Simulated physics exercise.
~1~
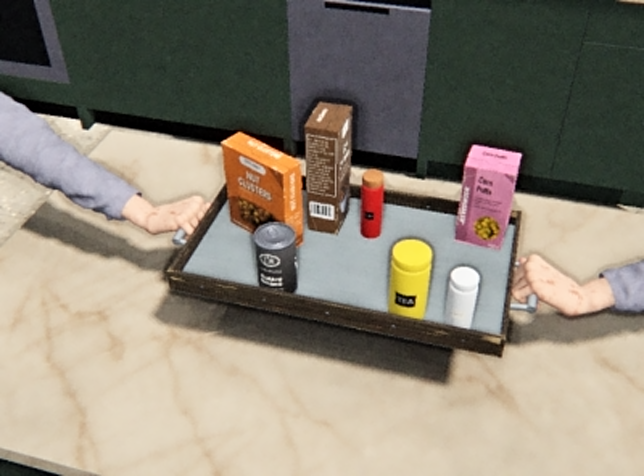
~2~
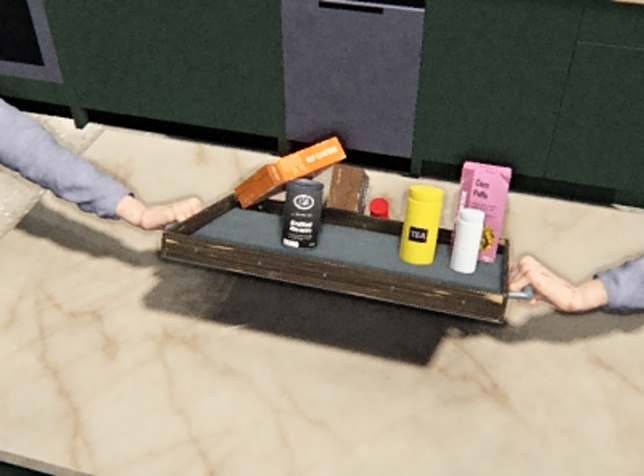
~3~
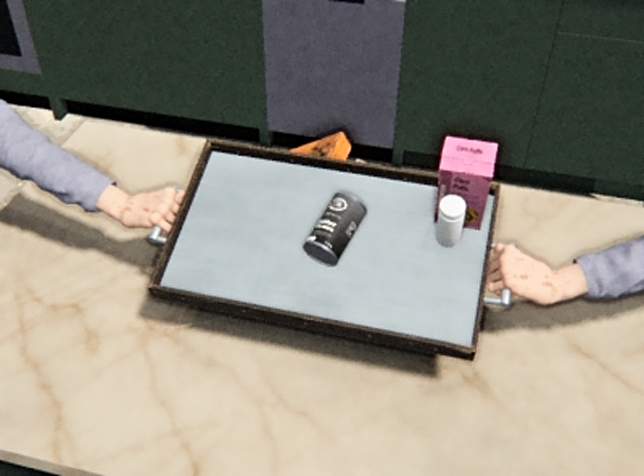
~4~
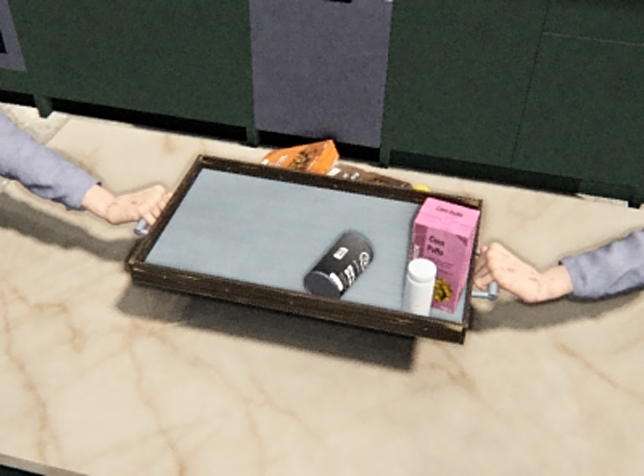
Two hands tip a tray away, then back, spilling four items and toppling the black tin.
